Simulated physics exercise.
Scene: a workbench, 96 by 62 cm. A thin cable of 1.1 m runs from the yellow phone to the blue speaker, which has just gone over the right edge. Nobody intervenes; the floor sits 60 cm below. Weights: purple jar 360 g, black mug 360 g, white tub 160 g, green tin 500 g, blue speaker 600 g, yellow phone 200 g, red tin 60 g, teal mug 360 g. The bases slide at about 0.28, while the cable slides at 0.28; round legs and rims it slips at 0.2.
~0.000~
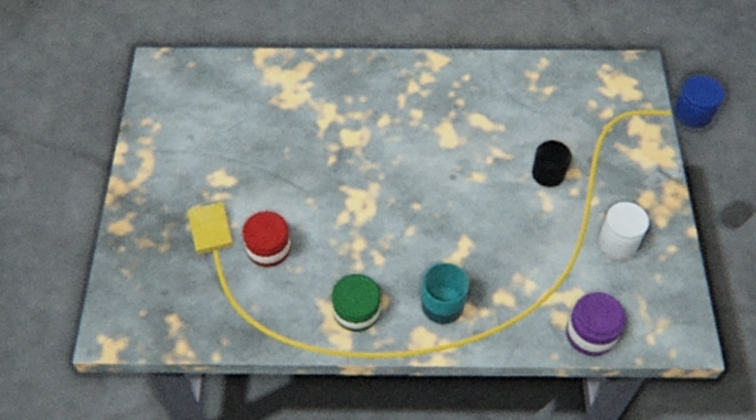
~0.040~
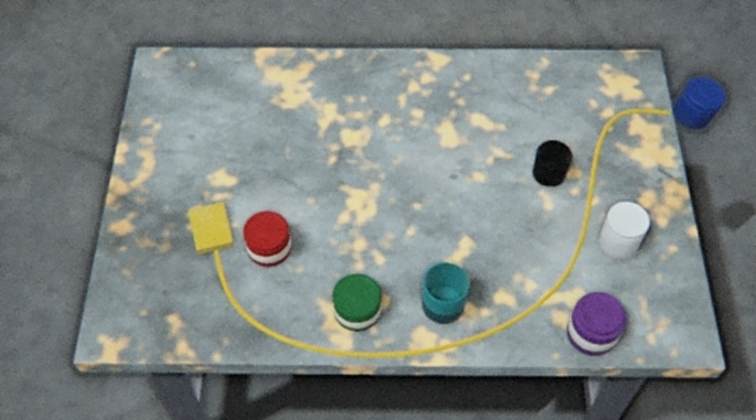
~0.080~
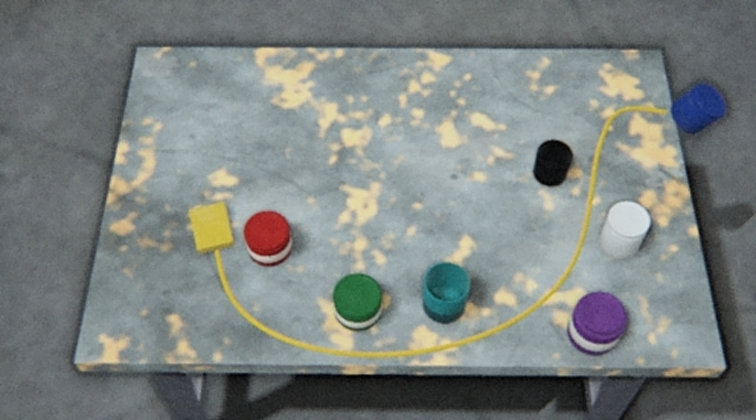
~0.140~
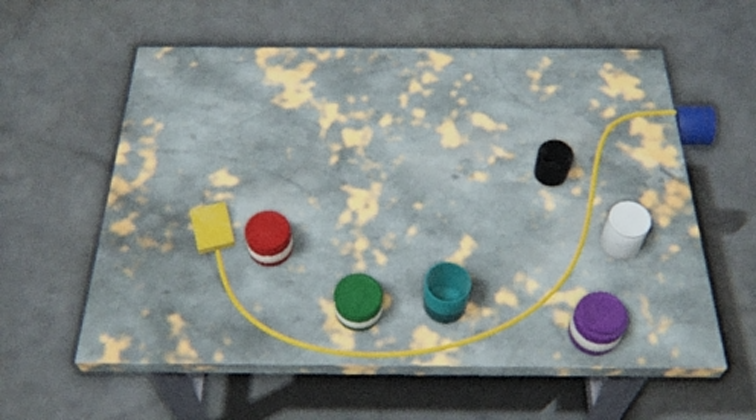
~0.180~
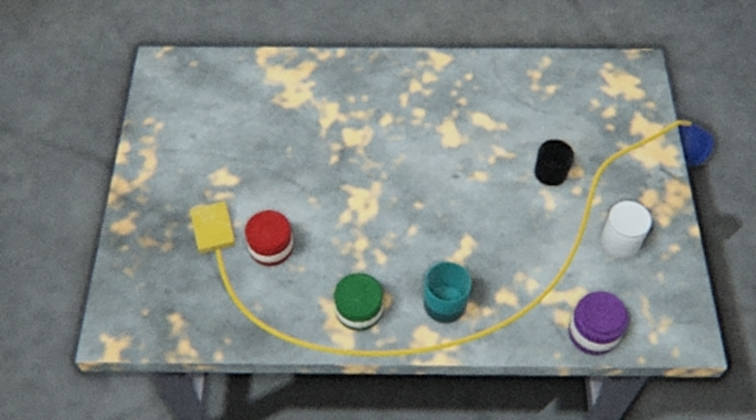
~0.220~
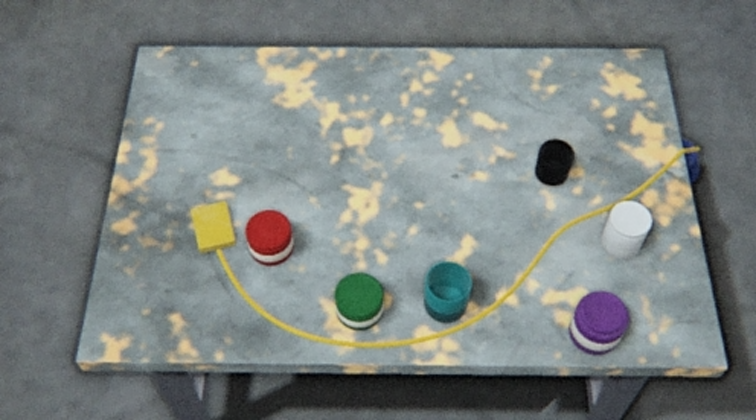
A blue speaker hangs just past the right edge of a grey, yellow-blotched table, seen from a high, still camera over a grey floor. A yellow cable curves from it below the teal mug, green tin and red tin to a yellow phone at left, with a black mug, white tub and purple jar at right. The speaker tilts and sinks beside the edge, drawing the cable straighter toward the white tub.
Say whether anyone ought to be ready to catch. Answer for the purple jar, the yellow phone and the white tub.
Purple jar comes down, yellow phone comes down, white tub comes down.
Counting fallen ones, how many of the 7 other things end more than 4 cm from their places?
That gives 6.
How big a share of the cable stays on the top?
Share of length, estimated: 0 per cent.
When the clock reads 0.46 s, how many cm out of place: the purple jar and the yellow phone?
Purple jar: Close to 0 cm; yellow phone: Close to 25 cm.
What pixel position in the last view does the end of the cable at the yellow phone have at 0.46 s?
Pixel estimate: (359, 323).
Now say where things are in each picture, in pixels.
Purple jar (601, 312); yellow phone (210, 225); white tub (628, 219); cable runs through (618, 119) (586, 220) (515, 320) (373, 355) (239, 309), in the first frame.
Blue speaker (704, 92); cable runs through (617, 117) (516, 320) (240, 309), in the second frame.
Blue speaker (698, 109); cable runs through (614, 116) (517, 319) (240, 309), in the third frame.
Blue speaker (693, 126); cable runs through (622, 119) (518, 319) (241, 309), in the fourth frame.
Blue speaker (687, 143); cable runs through (658, 135) (518, 316) (243, 308), in the fifth frame.
Purple jar (604, 311); yellow phone (213, 224); white tub (631, 218); cable runs through (516, 286) (389, 344) (253, 304), in the sixth frame.
By 0.5 s, the cable's tail end at (359, 323); yellow phone 25 cm off its start, red tin 14 cm off its start, blue speaker over the edge.
By 0.7 s, the cable has left the top; yellow phone over the edge, white tub 1 cm off its start, red tin 16 cm off its start.
By 1.0 s, the cable has left the top; yellow phone over the edge, white tub 16 cm off its start at (696, 300), purple jar 7 cm off its start at (652, 324).
By 1.2 s, the cable has left the top; yellow phone over the edge, white tub 22 cm off its start, purple jar 17 cm off its start.
By 2.4 s, the cable has left the top; yellow phone over the edge, white tub over the edge, purple jar over the edge, red tin 16 cm off its start at (374, 214).
